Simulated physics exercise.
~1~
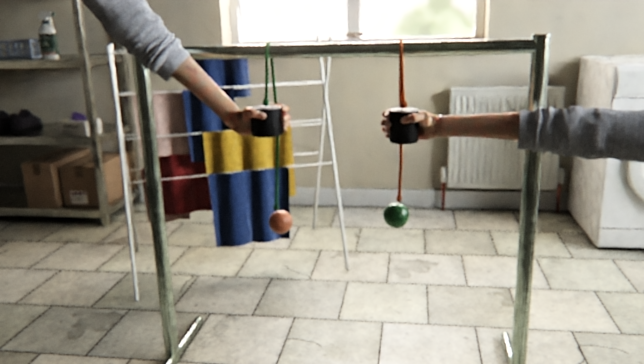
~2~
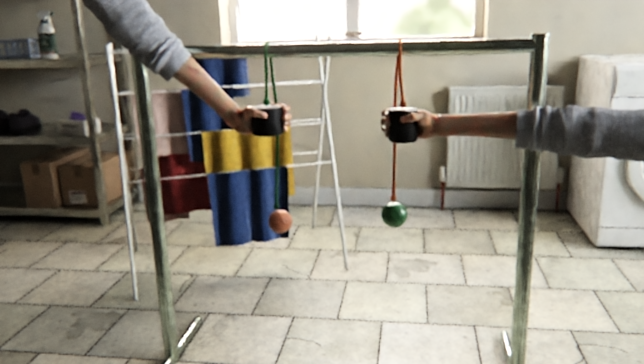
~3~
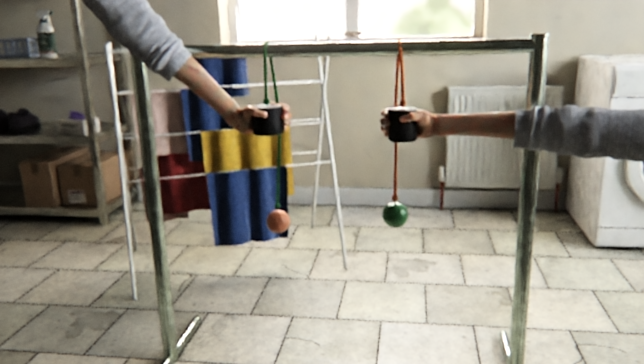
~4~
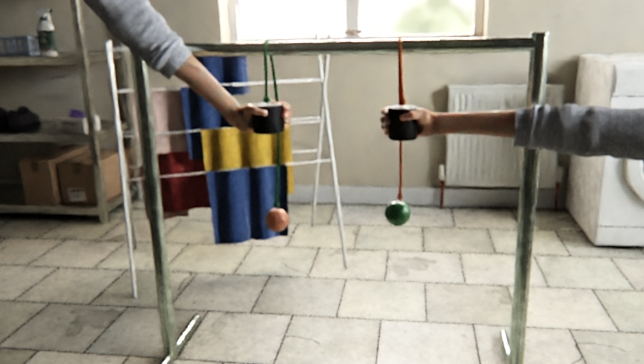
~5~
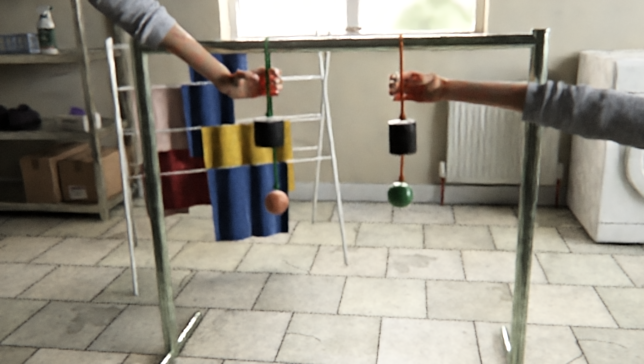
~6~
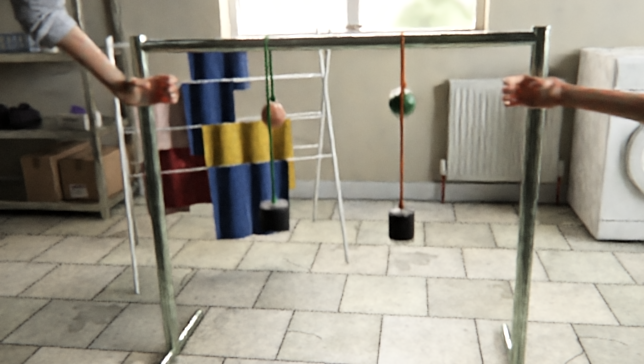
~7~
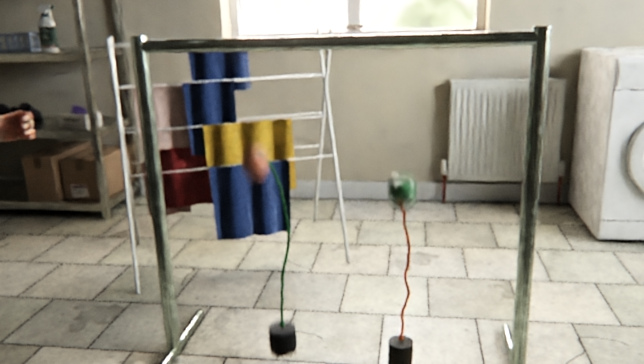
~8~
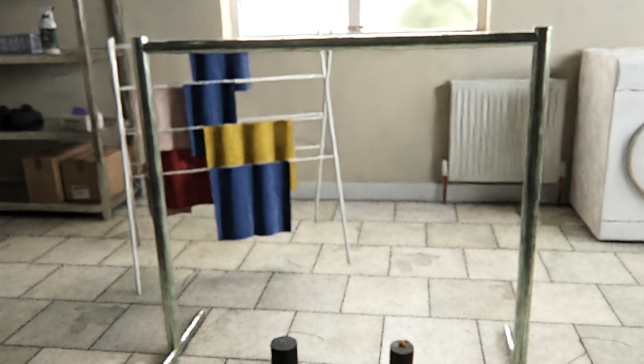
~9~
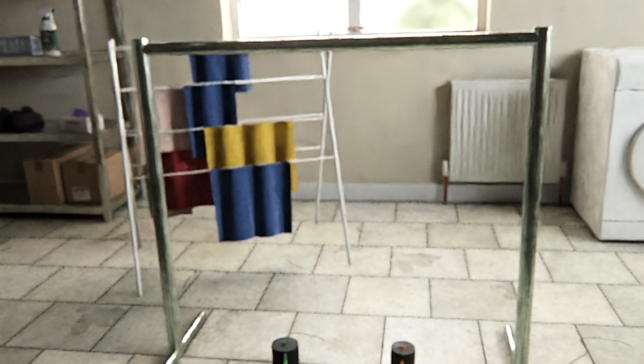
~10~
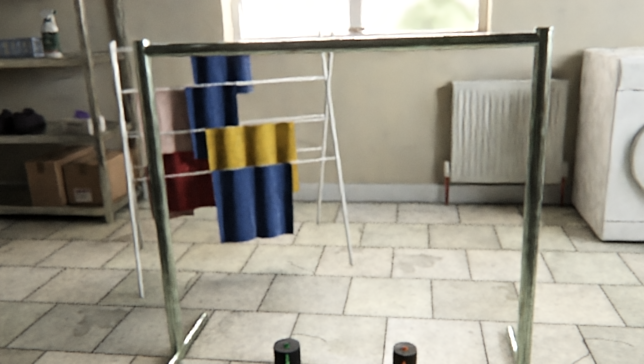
In a utility room, two hands hold black cylinders on cords looped over a metal rail, with an orange ball and a green ball hanging below. The hands let go and withdraw, the cylinders drop as the balls rise, and both cylinders end on the floor.
